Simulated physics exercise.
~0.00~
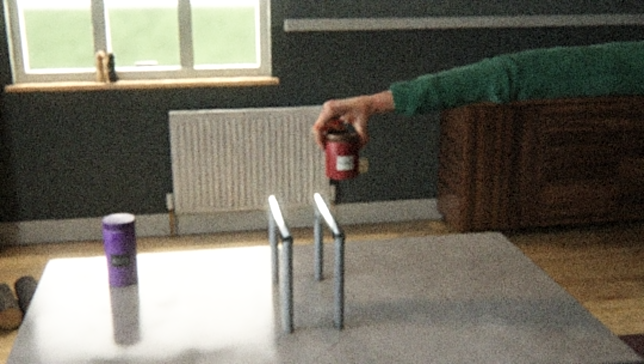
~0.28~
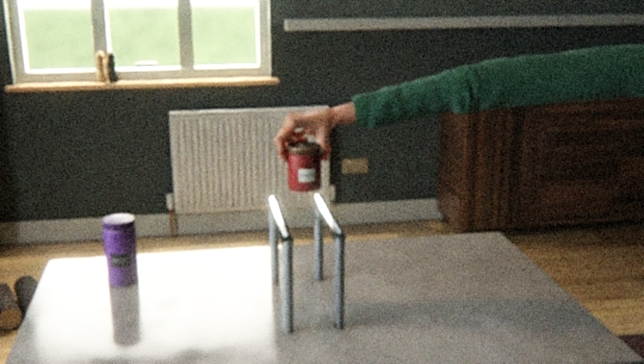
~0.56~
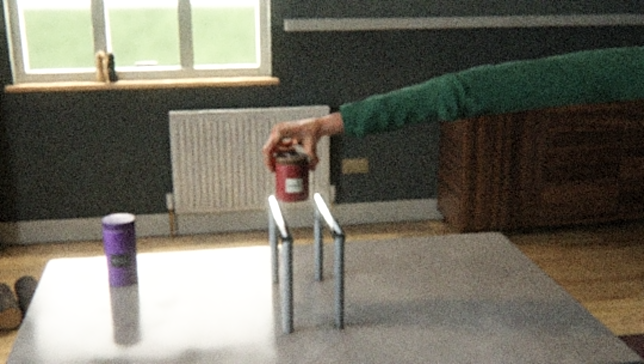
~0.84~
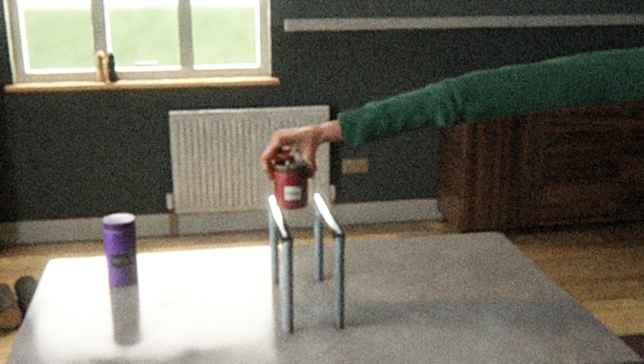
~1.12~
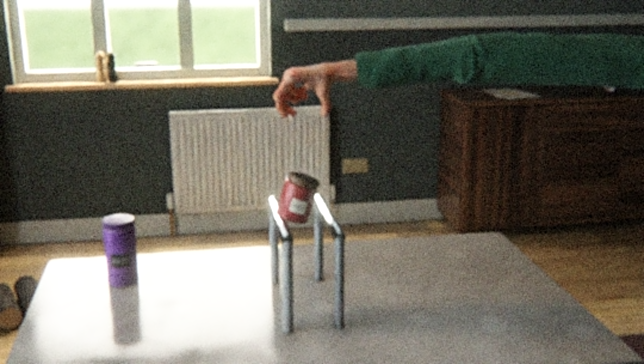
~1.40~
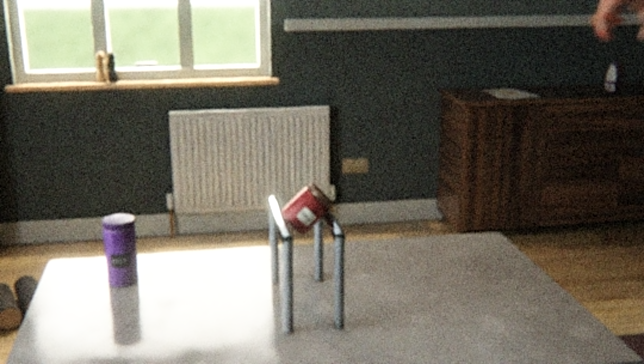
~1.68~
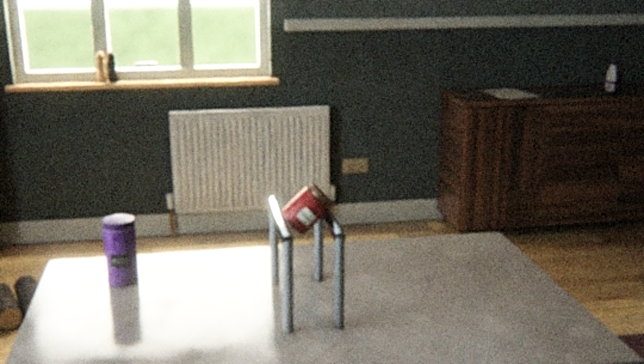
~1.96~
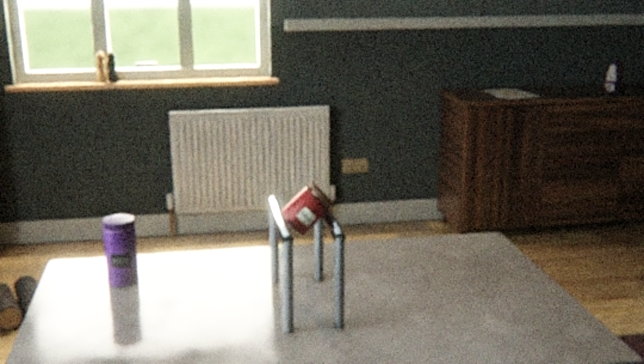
On a table indoors, a hand drops a red jar, which lodges tilted between two metal rails.
